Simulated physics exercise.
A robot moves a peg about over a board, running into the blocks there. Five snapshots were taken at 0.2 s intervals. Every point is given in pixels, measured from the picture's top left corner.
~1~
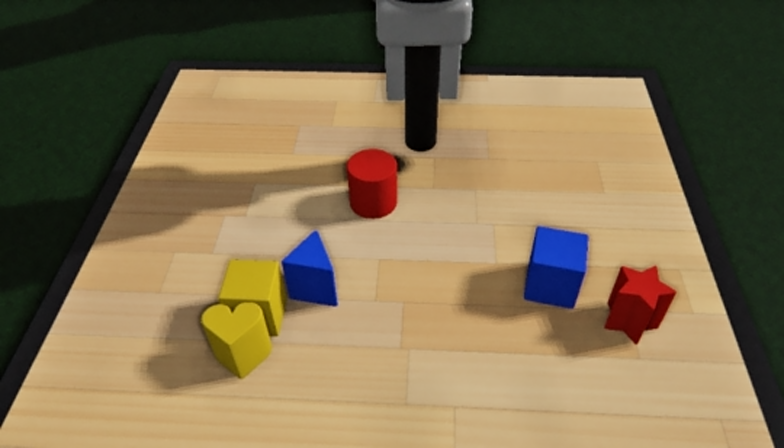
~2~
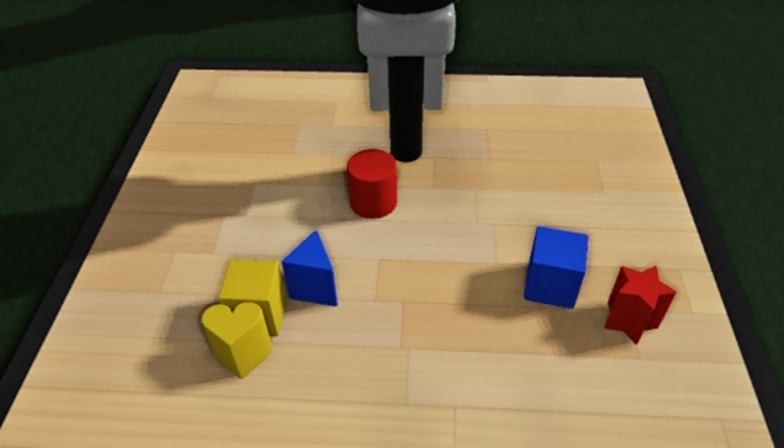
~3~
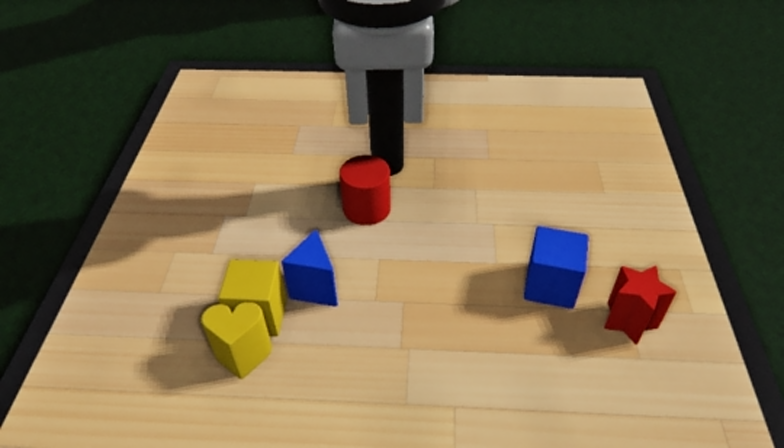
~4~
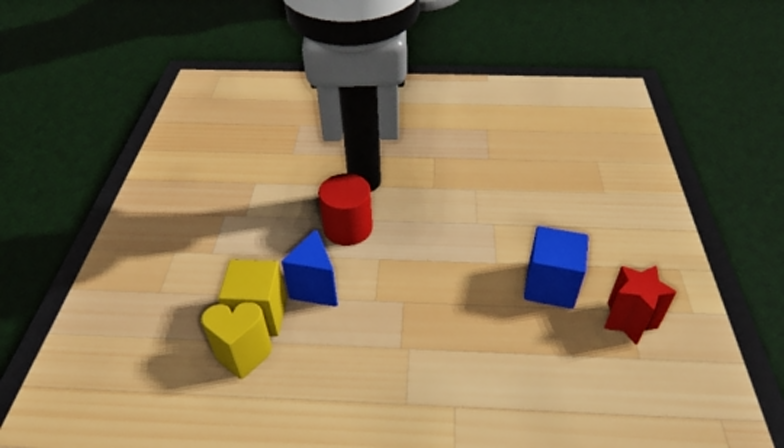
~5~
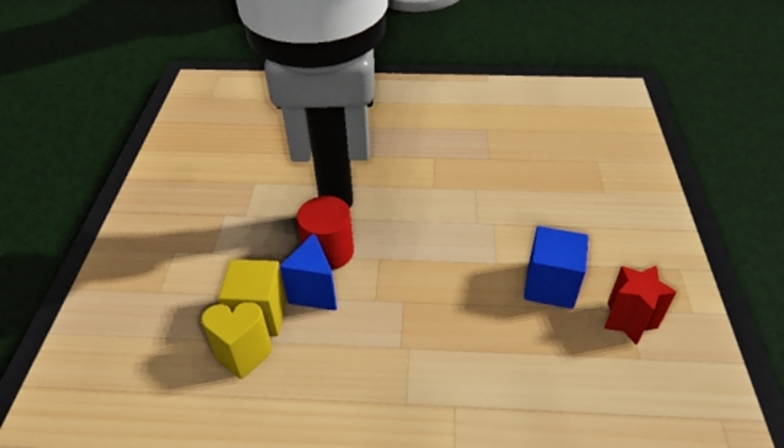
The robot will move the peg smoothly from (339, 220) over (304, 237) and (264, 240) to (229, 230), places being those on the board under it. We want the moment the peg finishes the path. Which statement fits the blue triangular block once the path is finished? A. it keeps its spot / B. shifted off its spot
My answer is option B.
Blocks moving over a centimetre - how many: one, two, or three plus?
I predict two.
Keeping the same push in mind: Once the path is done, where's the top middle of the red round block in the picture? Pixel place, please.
Most likely (305, 231).
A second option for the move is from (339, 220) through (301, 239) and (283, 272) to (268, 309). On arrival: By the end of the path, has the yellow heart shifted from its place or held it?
It is shoved along.
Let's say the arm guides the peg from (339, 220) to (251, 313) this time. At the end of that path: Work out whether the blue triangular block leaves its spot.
That block slides.
On the path given first. Halfway along, peg (278, 223); blue triangular block (306, 274); red round block (305, 231).
At the end, peg (223, 212); yellow square block in place; blue triangular block (306, 274); red round block (305, 231).
